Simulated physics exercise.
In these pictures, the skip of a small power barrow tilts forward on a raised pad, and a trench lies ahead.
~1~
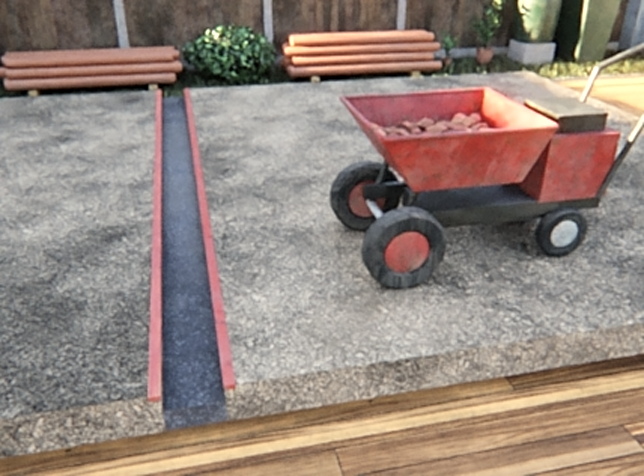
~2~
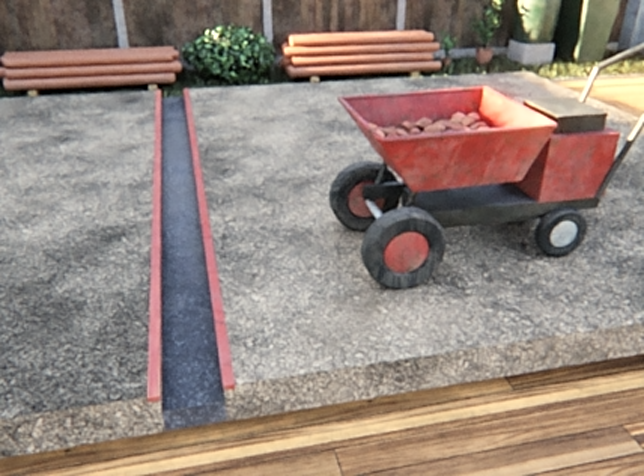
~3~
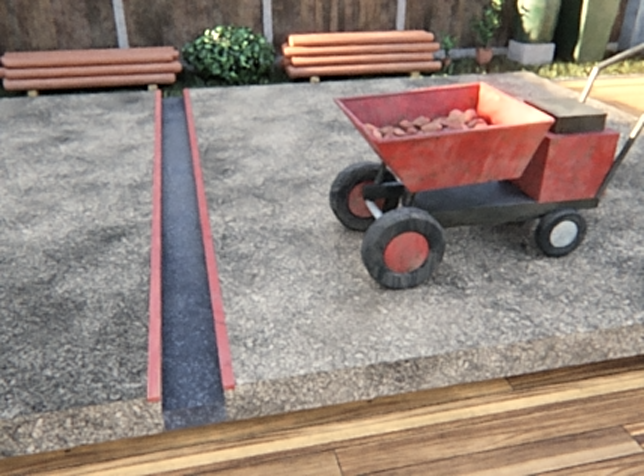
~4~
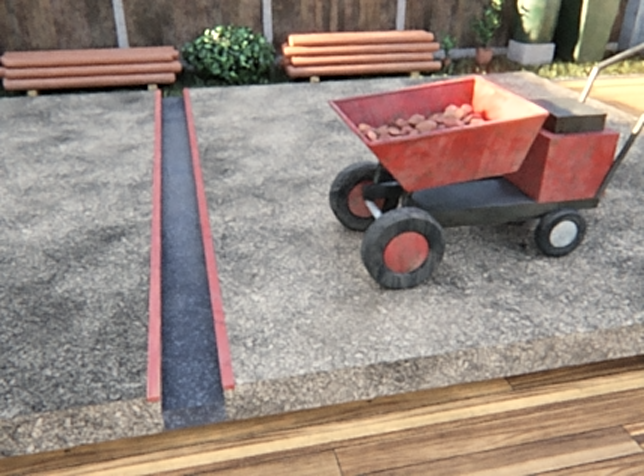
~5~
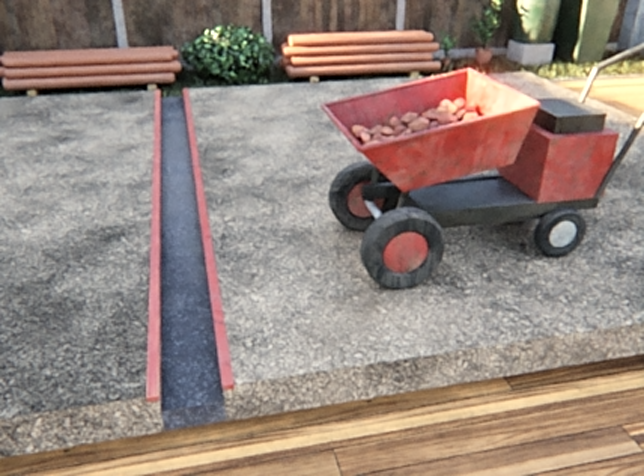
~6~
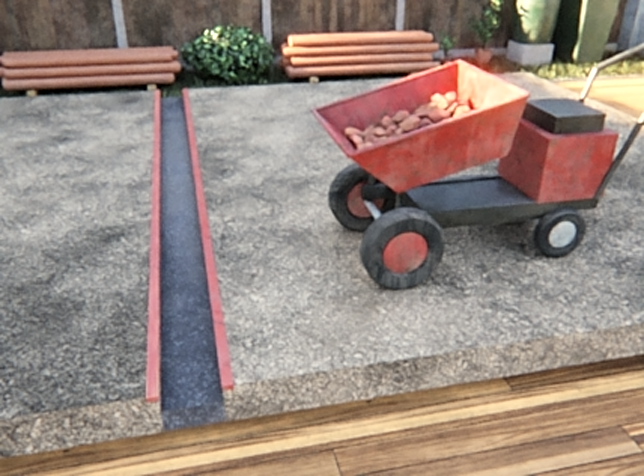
A small red power barrow loaded with rubble stood still on a rough raised pad, right of a narrow trench, while its skip slowly tilted forward to the left, its back end rising.
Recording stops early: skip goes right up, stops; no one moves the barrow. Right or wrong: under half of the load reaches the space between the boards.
Right.
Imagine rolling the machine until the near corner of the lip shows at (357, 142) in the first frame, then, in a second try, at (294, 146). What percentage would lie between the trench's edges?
Some 50 in a hundred, then some 70 in a hundred.
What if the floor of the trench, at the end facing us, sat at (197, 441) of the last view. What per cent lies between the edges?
Estimated share: Approx. 30 %.
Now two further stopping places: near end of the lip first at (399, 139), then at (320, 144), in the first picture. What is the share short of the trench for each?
70 % and 10 %.
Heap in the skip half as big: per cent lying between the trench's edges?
30 in a hundred, roughly.
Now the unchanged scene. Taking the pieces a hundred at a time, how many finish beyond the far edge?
My estimate is around 5 percent.
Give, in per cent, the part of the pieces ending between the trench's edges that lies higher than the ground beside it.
Roughly 10 %.
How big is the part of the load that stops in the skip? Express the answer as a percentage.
It is some 5 percent.
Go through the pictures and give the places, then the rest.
Lip of the skip near (383, 140), level; top of the load near (439, 134), lumps of rubble; first edge of the trench near (223, 338); far edge near (155, 348), the trench under half as wide as the skip, and shallow for its width, in the first frame.
Lip of the skip near (381, 141), level; top of the load near (437, 134), in the second frame.
Lip of the skip near (376, 142), tipped barely; top of the load near (448, 136), in the third frame.
Lip of the skip near (369, 145), tipped a little; top of the load near (452, 126), in the fourth frame.
Lip of the skip near (360, 149), tipped a little; top of the load near (452, 122), in the fifth frame.
Lip of the skip near (349, 156), tipped clearly; top of the load near (444, 117); first edge of the trench near (221, 339); far edge near (153, 348), in the sixth frame.
Shortly afterwards, skip tipped steeply; the whole lot in the skip.
Next, skip tipped right over; the bulk in the skip; a little short of the trench; only a few falling.
Some moments later, skip tipped right over; a little in the skip; near half short of the trench; near a quarter in or heaped over the trench; only a few beyond it.
In the end, skip tipped right over; only a few in the skip; near two thirds short of the trench; near a third in or heaped over the trench; only a few beyond it.
